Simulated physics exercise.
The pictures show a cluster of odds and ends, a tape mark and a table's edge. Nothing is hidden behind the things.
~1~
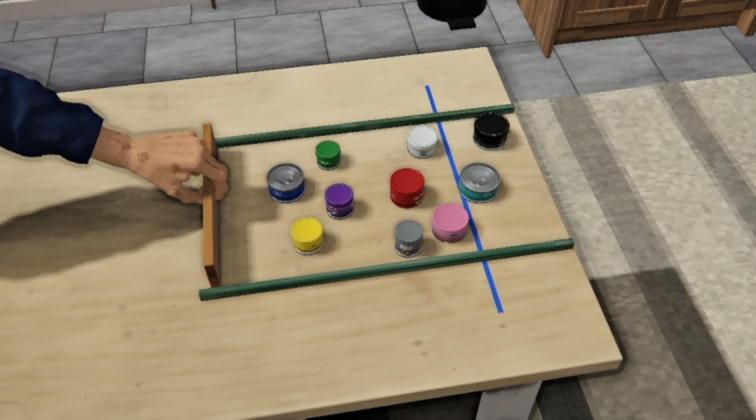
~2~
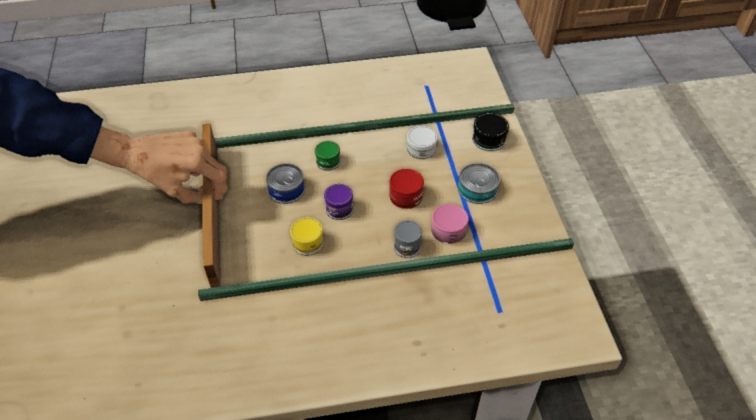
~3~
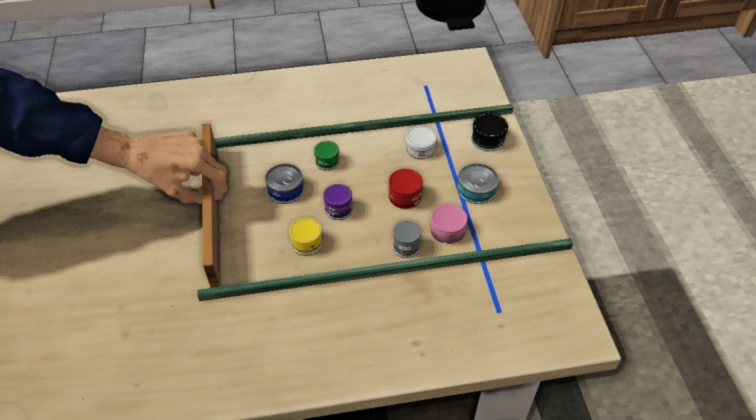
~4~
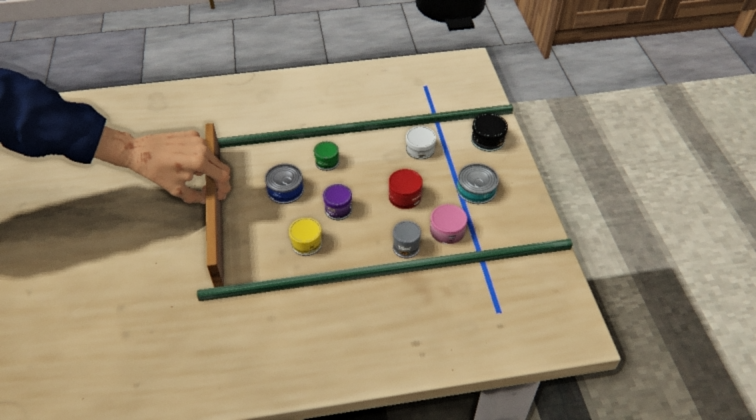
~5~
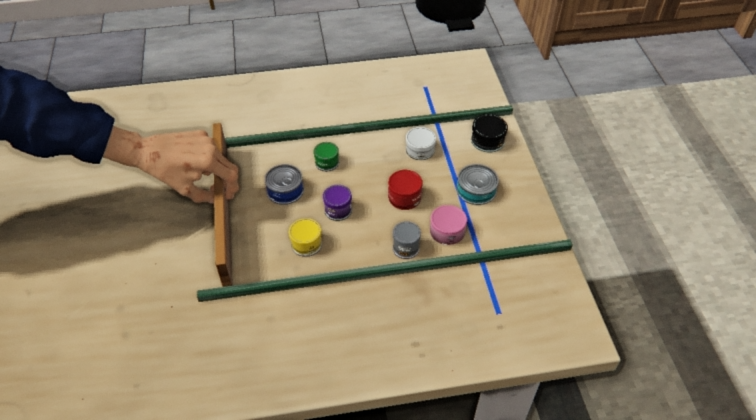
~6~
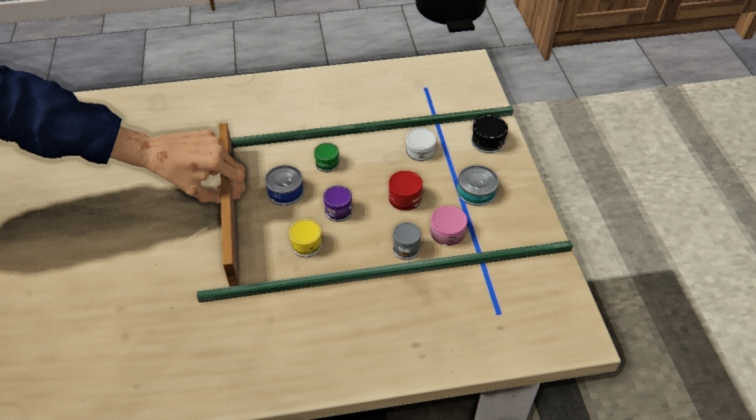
A hand in a dark blue sleeve held a wooden board upright between two green rods, then slid it slightly right toward some small colourful tins and tubs, which stayed put around a blue tape line.
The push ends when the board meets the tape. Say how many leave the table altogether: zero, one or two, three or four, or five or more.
Here the number that fall off is zero.
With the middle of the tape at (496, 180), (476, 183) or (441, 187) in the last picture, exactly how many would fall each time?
In that order 2, 2 and 0.
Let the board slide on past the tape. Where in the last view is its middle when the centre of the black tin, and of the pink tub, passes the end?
About (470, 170), and (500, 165) for the other.
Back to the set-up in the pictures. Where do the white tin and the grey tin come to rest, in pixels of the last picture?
First (481, 135), then (490, 234).
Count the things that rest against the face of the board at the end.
The number is 5.
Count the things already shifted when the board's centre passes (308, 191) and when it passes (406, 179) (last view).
By then 2, and 9.
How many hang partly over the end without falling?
2 of them.
Early on, none off yet; black tin at rest near (489, 134); turquoise tin at rest near (477, 185); pink tub at rest near (448, 226).
Finally, the number that fall off is zero.
